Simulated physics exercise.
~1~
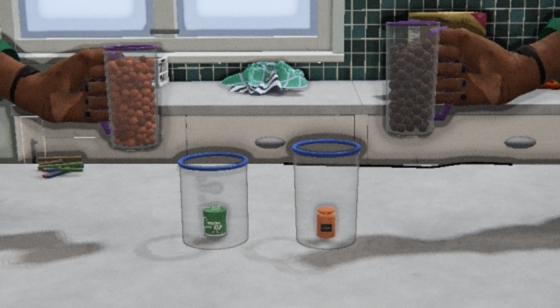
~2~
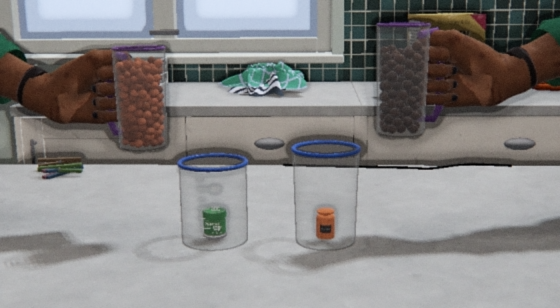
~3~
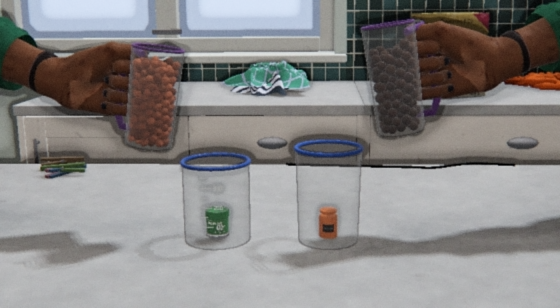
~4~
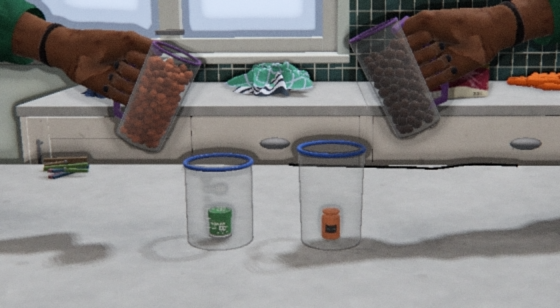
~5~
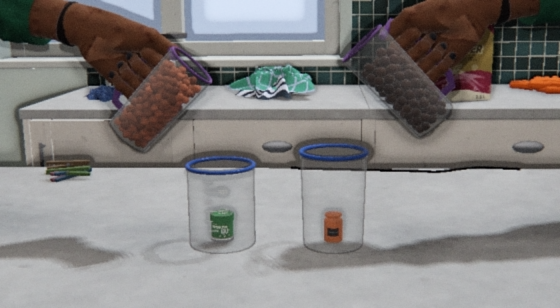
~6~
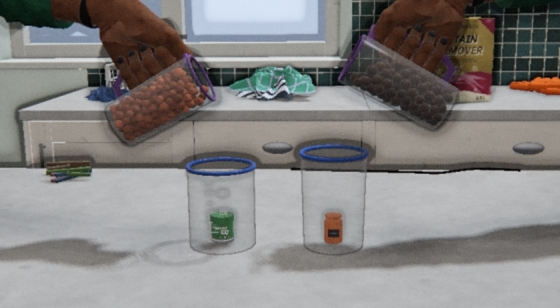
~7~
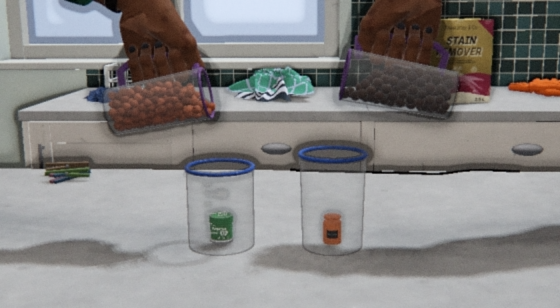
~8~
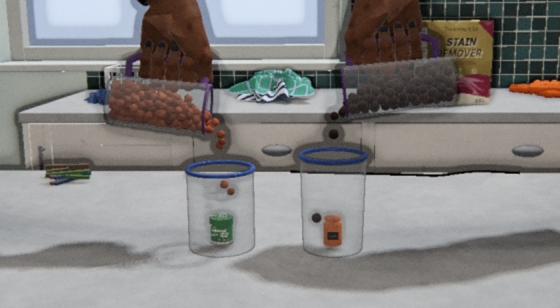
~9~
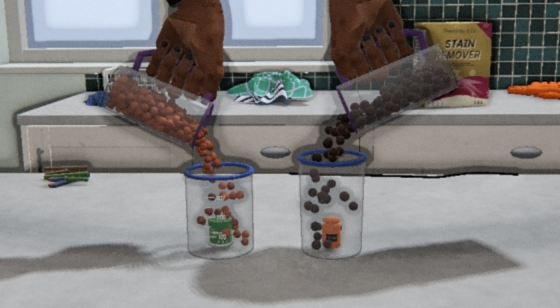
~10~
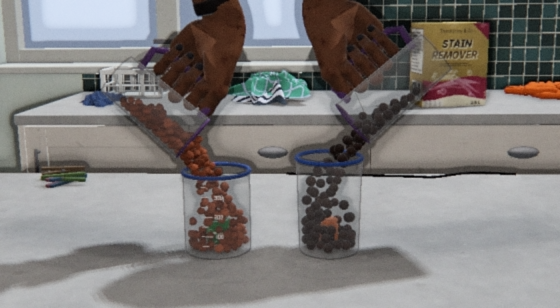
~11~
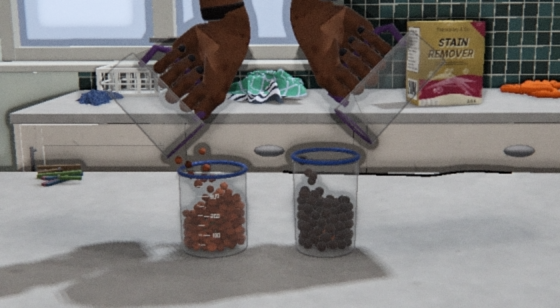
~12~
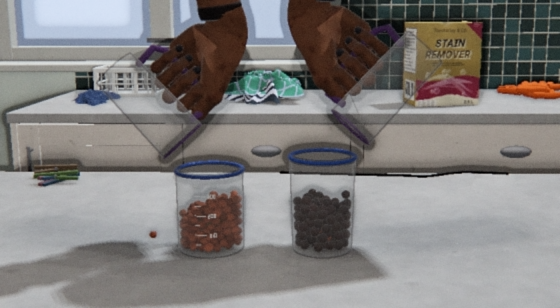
On a pale kitchen counter, seen from the front by a slightly swaying camera, two clear containers with blue rims stand side by side, the left holding a small green object and the right a small orange one. Behind them are drawers, a window and a green patterned cloth. Two hands hold clear cups, reddish-brown balls at left and dark balls at right. The hands tip the cups inward until the balls tumble into the containers, burying both objects. Finally, the emptied cups hang upturned above the partly filled containers, with stray reddish pieces on the counter at left.
